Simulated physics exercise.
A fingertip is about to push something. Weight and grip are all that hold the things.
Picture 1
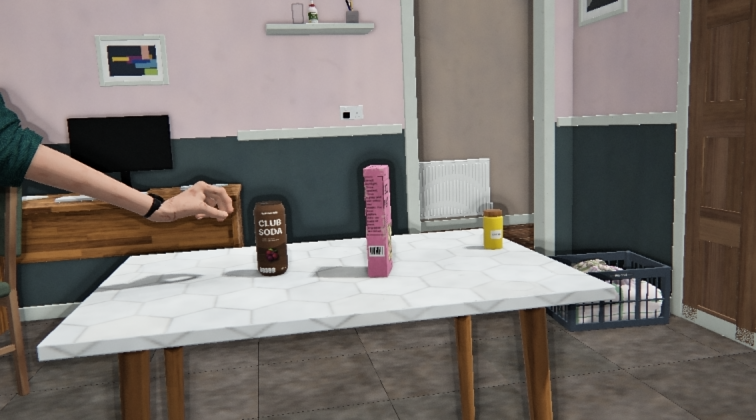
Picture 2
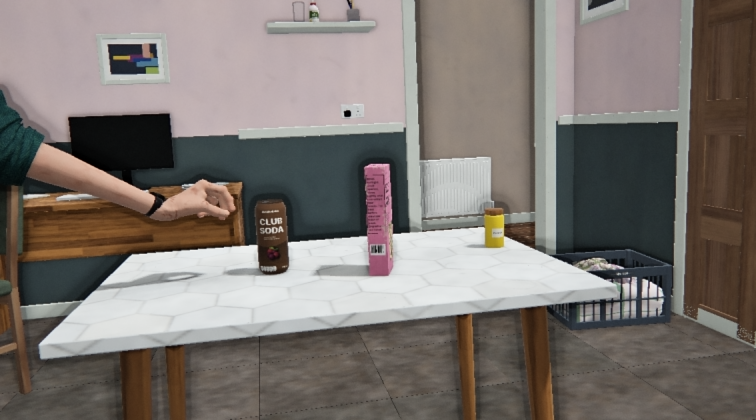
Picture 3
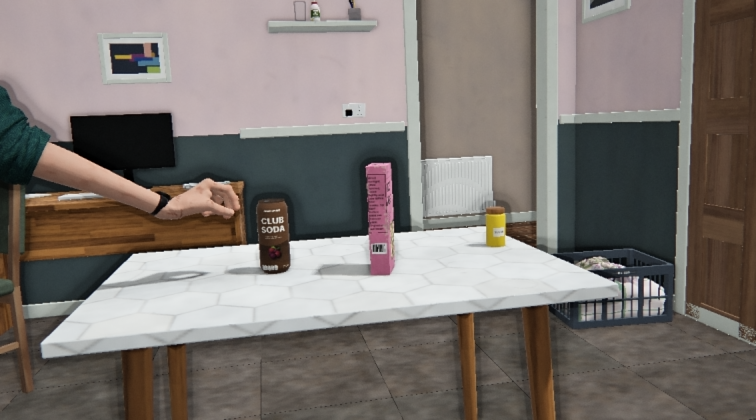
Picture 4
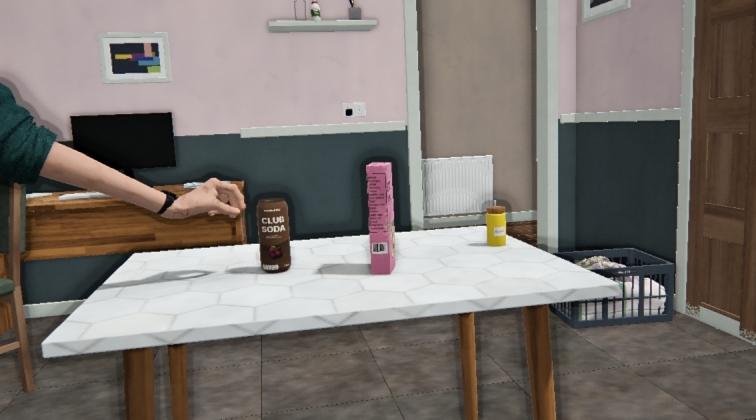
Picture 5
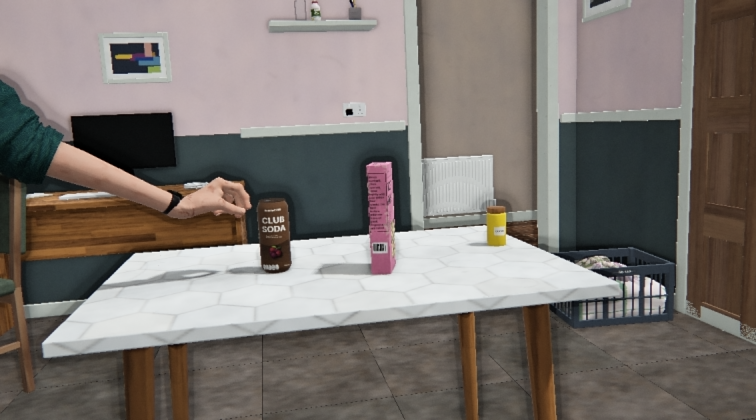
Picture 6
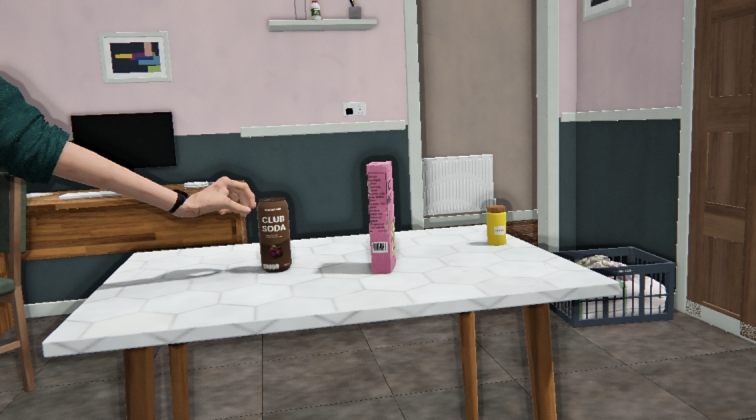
A hand inches right toward a brown can standing beside a pink box on a table.
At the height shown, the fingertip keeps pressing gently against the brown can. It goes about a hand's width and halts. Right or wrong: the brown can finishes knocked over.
Right.
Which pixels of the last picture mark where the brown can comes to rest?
End position, last frame: About (333, 250).
Then, 0.40 s later than the last frame, brown can tilted by 20° near (287, 231).
Then, 0.70 s later than the last frame, brown can tilted by 51° near (309, 234).
Then, 0.80 s later than the last frame, brown can on its side near (328, 252).
When it is over, lying over on the table, brown can. End places, in pixels of the last picture, brown can near (333, 250).
